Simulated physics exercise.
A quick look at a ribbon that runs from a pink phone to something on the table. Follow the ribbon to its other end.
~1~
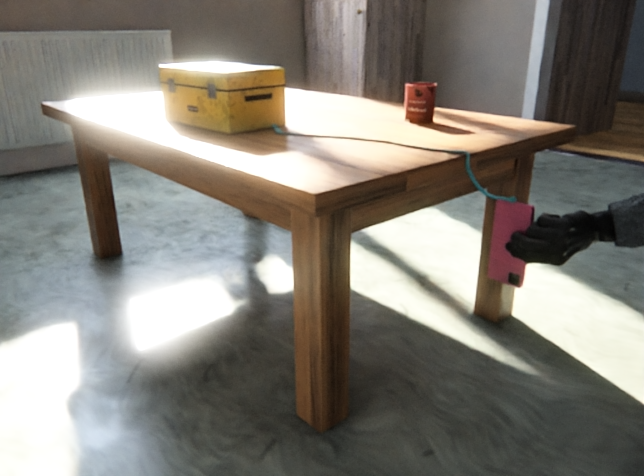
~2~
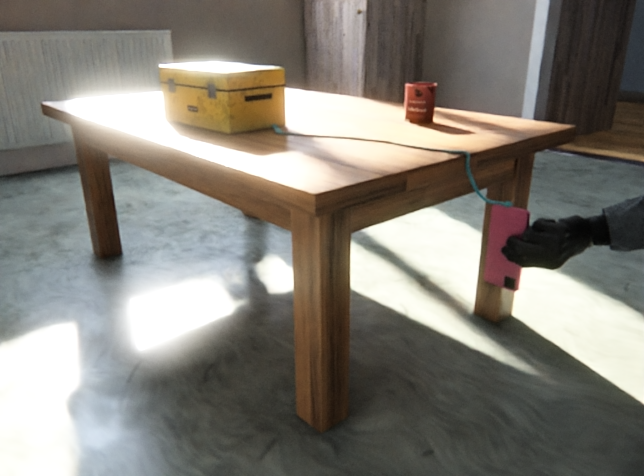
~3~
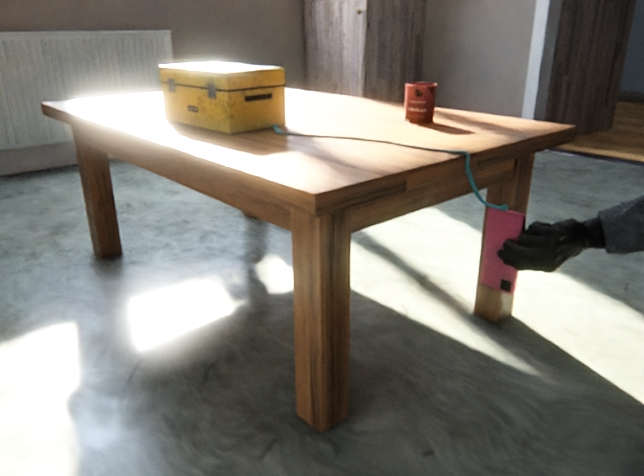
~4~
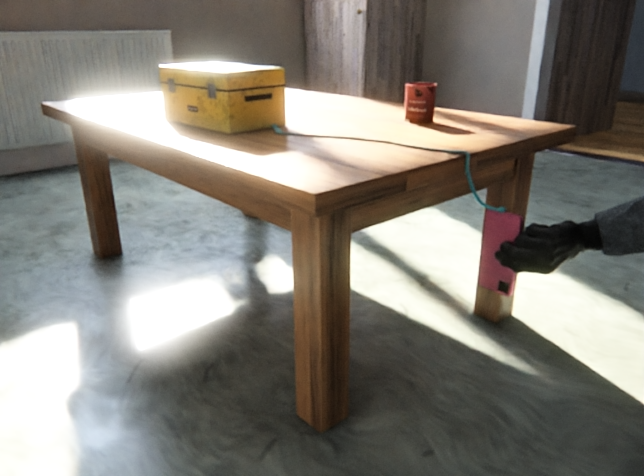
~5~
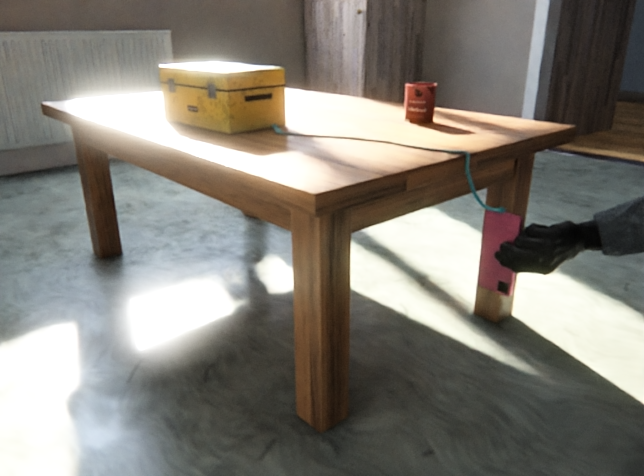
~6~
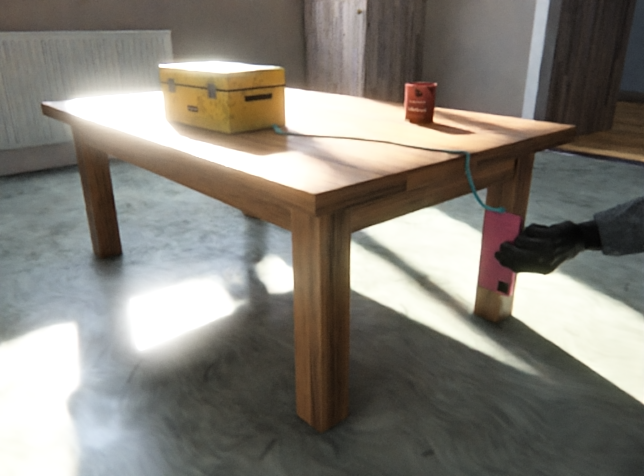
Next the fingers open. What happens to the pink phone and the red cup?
The pink phone hangs in the air. The red cup remains where it stands.
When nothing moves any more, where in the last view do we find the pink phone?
Its middle is at (427, 274).
Then, 0.68 s after the last picture, phone below the edge near (425, 272); toolbox unmoved; cup unmoved.
Then, 1.56 s after the last picture, phone below the edge near (414, 259); toolbox unmoved; cup unmoved.
At rest, phone below the edge near (427, 274); toolbox unmoved; cup unmoved. The pink phone ends up dangling and the red cup keeps its place.
